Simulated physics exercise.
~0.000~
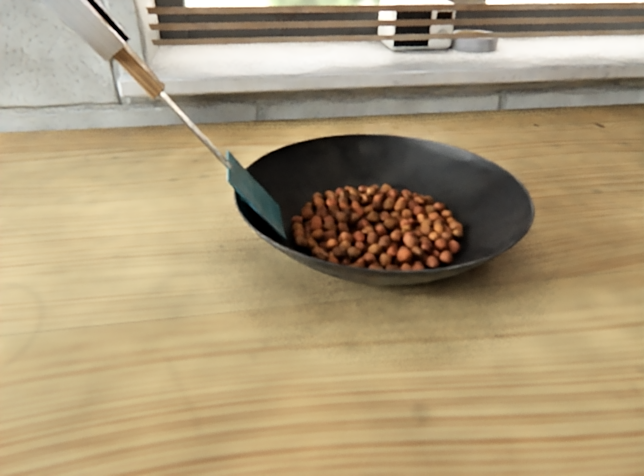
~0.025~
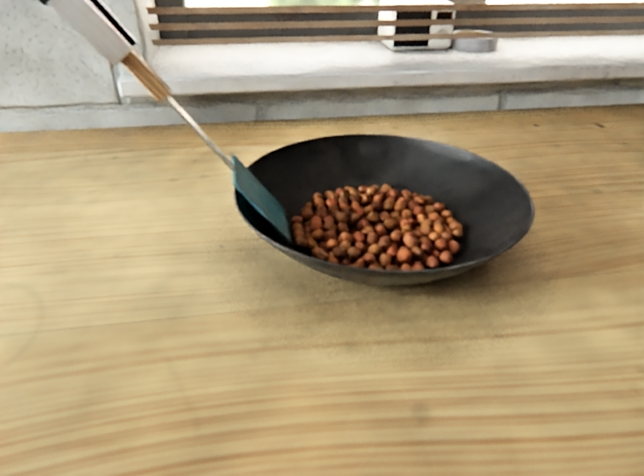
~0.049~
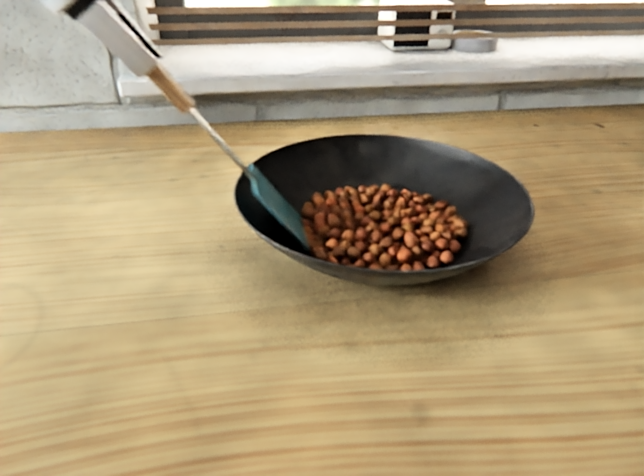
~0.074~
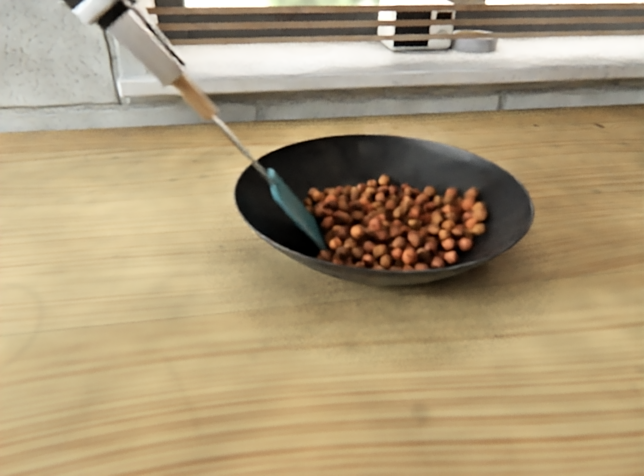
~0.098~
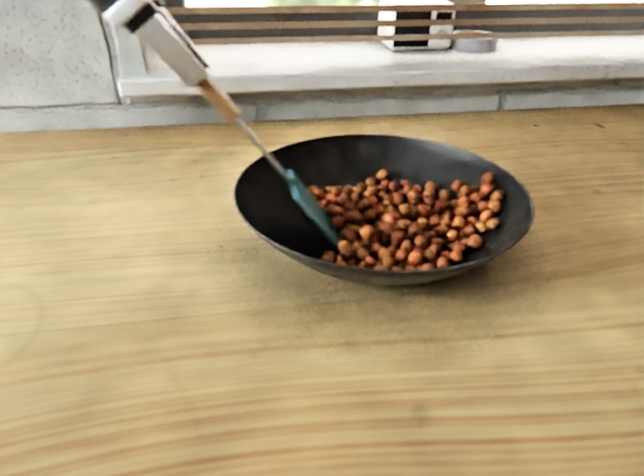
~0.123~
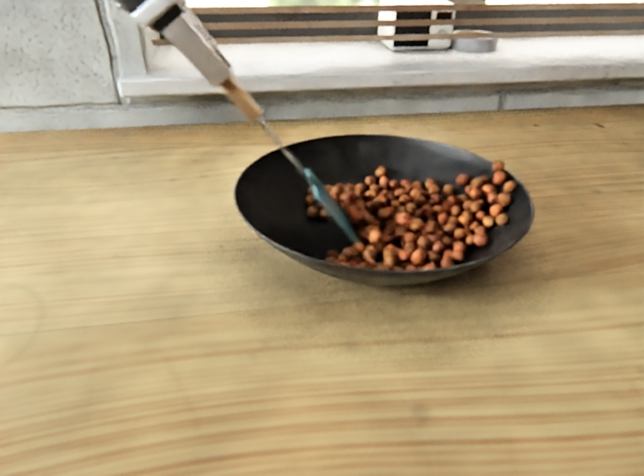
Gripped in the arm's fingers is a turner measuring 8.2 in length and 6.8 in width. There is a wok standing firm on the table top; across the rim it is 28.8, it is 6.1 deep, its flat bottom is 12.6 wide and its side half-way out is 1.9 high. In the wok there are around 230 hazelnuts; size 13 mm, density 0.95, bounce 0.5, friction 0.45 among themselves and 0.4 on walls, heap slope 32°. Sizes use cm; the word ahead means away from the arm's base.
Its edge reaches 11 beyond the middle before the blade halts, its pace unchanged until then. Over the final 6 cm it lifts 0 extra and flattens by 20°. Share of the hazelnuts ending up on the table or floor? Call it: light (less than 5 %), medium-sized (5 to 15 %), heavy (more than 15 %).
It comes out heavy.
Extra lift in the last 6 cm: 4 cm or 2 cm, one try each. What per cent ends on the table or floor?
It comes to around 15 per cent on the first try and around 25 per cent on the second.
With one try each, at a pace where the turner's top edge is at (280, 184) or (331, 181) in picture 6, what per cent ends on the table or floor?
Estimates: Near 10 %, near 30 %.
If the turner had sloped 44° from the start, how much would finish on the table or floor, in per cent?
About 20 per cent.
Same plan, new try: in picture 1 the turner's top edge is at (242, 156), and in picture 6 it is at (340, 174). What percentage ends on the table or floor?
Some 30 percent ends up on the table or floor.
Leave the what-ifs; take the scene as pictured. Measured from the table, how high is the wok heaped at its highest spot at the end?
6.0 cm.
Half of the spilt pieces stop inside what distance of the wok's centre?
The answer is around 26 cm.
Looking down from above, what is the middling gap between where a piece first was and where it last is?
Some 4 cm.
After 0.18 s, sloping 54°, highest piece 8 above the table; 229 in the wok, 3 on the blade or in flight.
After 0.24 s, sloping 47°, highest piece 7 above the table; 229 in the wok, 3 on the blade or in flight.
After 0.47 s, sloping 34°, highest piece 7 above the table; 176 in the wok, 52 on the table or floor, 4 on the blade or in flight.
After 1.52 s, sloping 34°, highest piece 6 above the table; 175 in the wok, 57 on the table or floor.
At rest, 175 in the wok, 57 on the table or floor. That is 25 % on the table or floor.
